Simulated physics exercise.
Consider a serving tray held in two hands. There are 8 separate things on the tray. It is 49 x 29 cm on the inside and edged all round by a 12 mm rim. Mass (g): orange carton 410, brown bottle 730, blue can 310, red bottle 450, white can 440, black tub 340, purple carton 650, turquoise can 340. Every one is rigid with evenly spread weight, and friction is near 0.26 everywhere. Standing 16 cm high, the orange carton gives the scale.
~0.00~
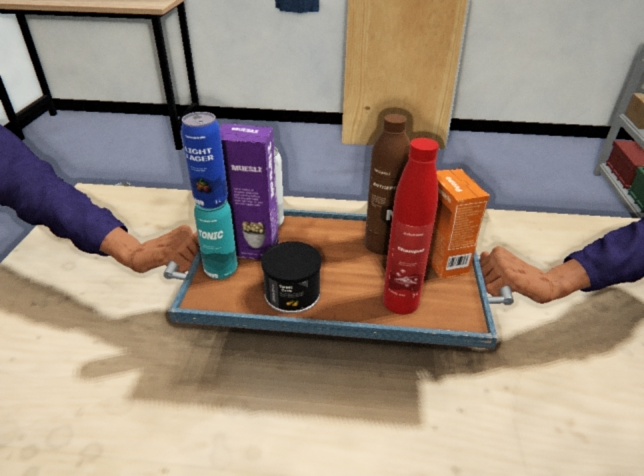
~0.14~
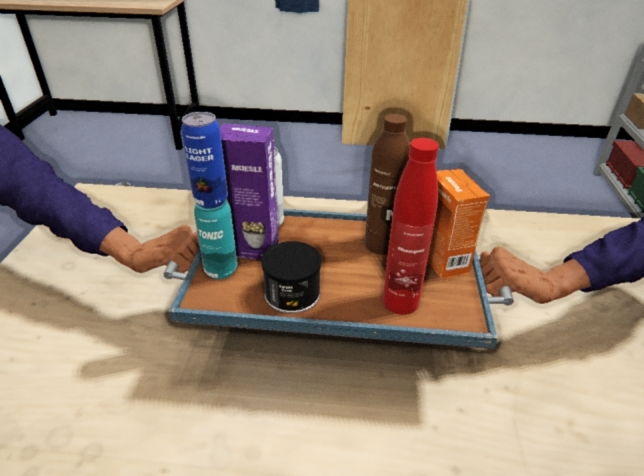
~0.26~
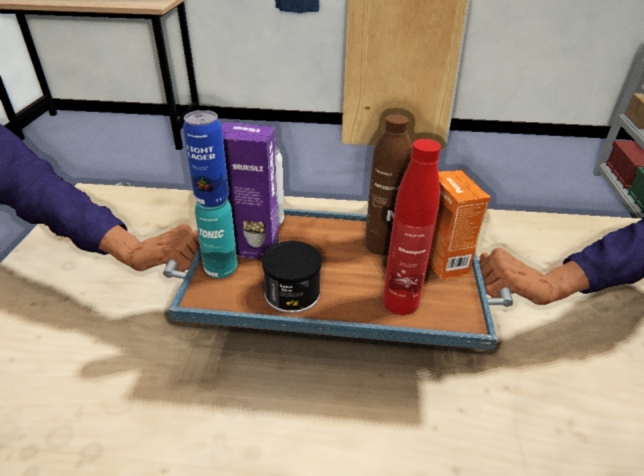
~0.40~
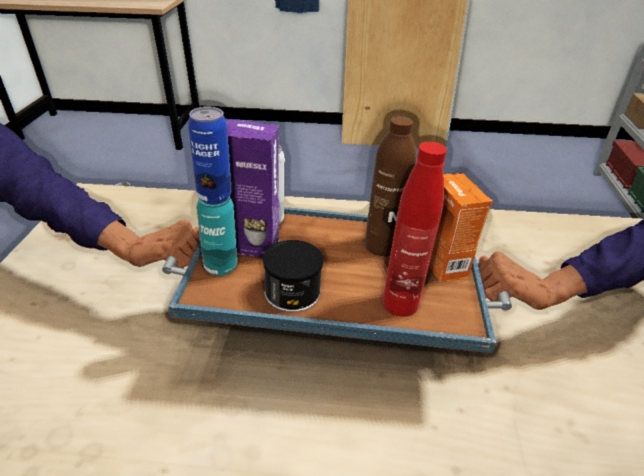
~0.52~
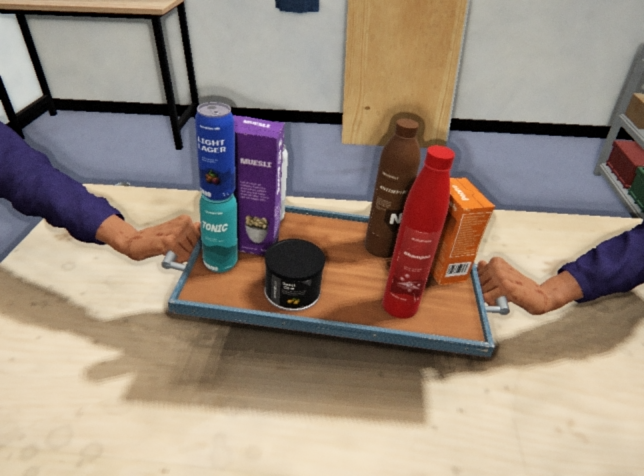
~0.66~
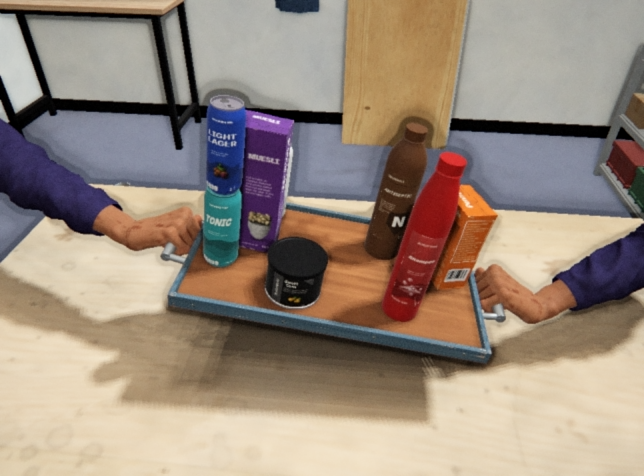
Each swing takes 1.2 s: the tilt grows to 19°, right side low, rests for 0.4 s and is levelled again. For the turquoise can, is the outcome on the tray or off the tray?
The turquoise can - not lost.
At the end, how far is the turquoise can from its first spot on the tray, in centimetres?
Around 37 centimetres.
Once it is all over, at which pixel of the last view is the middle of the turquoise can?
In the end it sits at around (435, 265).
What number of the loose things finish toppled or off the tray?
That comes to 7.
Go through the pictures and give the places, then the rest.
The first frame shows tray level; turquoise can (216, 238); orange carton (451, 224).
The second frame shows tray level; blue can (206, 162); red bottle (411, 233).
The third frame shows tray level; black tub (292, 276).
The fourth frame shows tilt 2°, right edge down; purple carton (252, 193); orange carton (452, 228).
The fifth frame shows tilt 5°, right edge down; brown bottle (393, 191); blue can (216, 154).
The sixth frame shows tilt 8°, right edge down; turquoise can (222, 225); red bottle (423, 243).
Around 1.56 s, tilt 19°, right edge down; orange carton and red bottle now off the tray; turquoise can on its side near (345, 263); blue can on its side.
Around 2.16 s, tilt 13°, right edge down; brown bottle and blue can now off the tray; turquoise can on its side near (433, 282); white can tipped 26° against what carries it.
Finally (3.4 s), off the tray, orange carton, brown bottle, blue can, red bottle, white can and purple carton; on their side or leaning hard on the tray, turquoise can; not toppled but over 5 cm from the start, black tub. In the last view, turquoise can near (435, 265).
